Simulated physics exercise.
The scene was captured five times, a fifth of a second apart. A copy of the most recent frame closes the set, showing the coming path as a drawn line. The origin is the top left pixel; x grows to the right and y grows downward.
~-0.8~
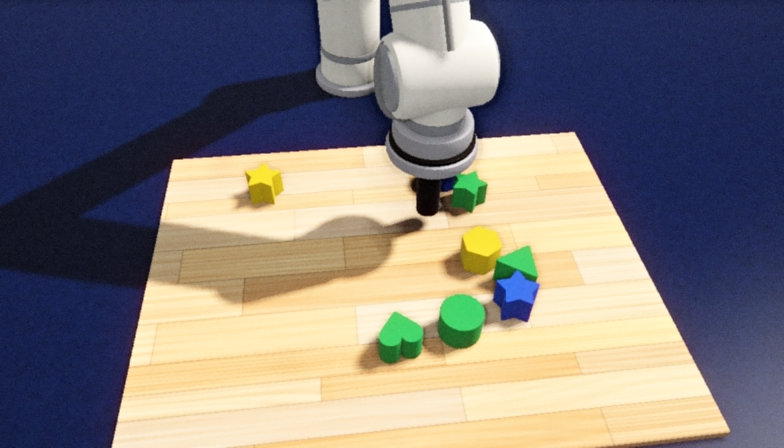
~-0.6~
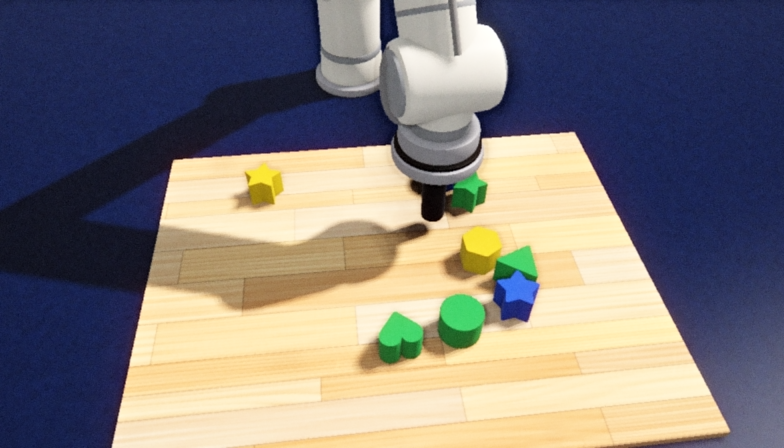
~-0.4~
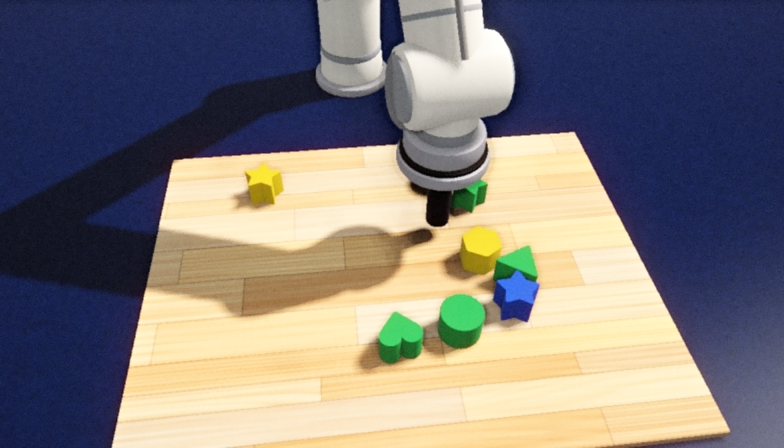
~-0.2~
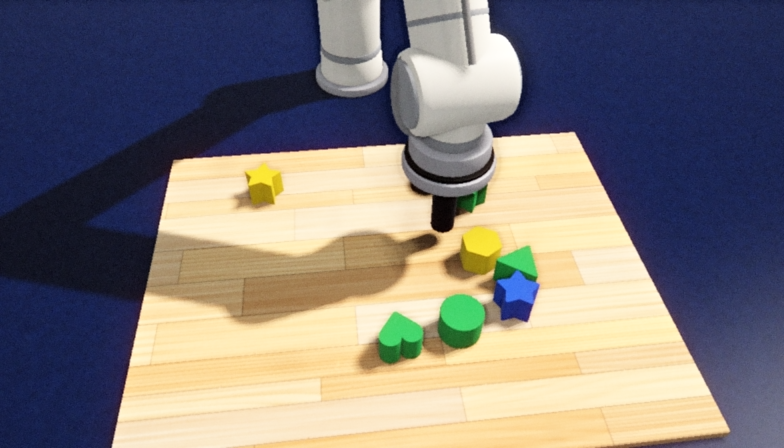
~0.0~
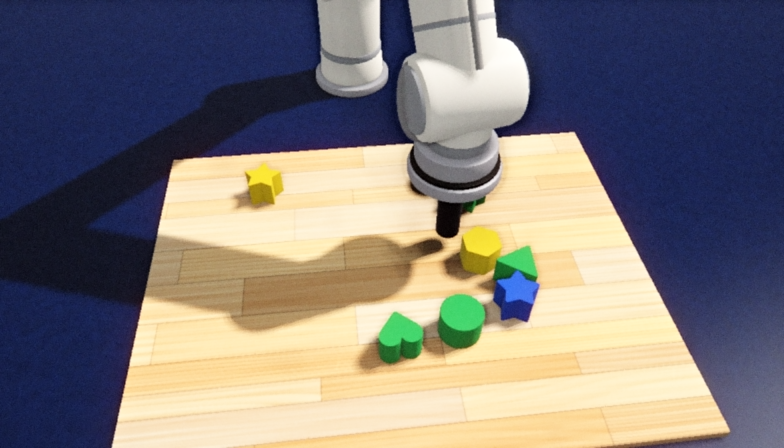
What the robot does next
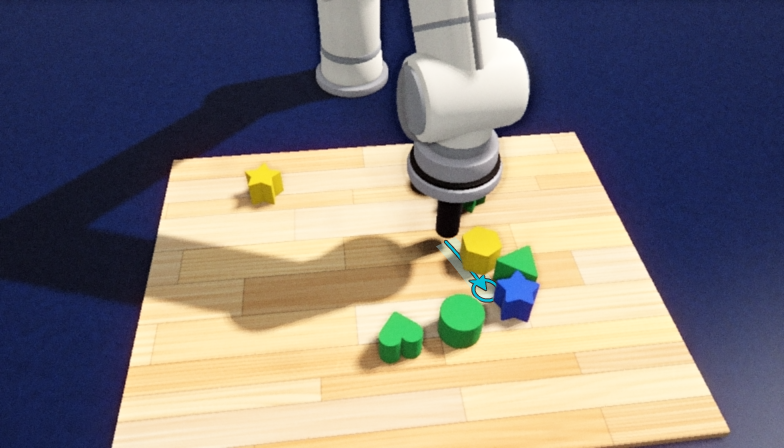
A white robotic arm with a black post at its tip moves slightly over a light wooden board on a dark blue surface, seen from above at an angle. A yellow star sits at upper left, a green star near the arm, and a yellow hexagon, green triangle, blue star, green cylinder and green heart lie lower down. The post drifts slowly down and right toward the hexagon, while the blocks and camera stay still.
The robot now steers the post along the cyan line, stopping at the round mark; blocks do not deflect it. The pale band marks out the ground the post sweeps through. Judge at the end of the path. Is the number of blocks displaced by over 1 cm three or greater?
My answer is yes.
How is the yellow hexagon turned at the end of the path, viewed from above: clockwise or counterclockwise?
It turns counter-clockwise.
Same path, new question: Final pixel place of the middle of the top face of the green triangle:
It should be at about (554, 265).
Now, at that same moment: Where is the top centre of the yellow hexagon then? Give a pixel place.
My estimate: (522, 270).
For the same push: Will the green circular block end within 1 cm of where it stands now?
Yes, that is how it ends up.
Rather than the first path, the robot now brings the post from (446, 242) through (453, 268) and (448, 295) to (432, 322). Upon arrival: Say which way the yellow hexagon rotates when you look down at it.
It goes round opposite to clock hands.
Path on the board, from (446, 242) via (466, 265), ending at (486, 290).
The first path, step by step. Halfway along, post at (469, 254); yellow hexagon at (501, 255), turned 20° anticlockwise; blue star at (521, 290), turned 15° clockwise; green triangle at (534, 263), turned 30° anticlockwise.
At the end, post at (488, 279); green circular block in place; yellow hexagon at (522, 270), turned 50° anticlockwise; blue star at (536, 305), turned 50° clockwise; green triangle at (554, 265), turned 60° anticlockwise.
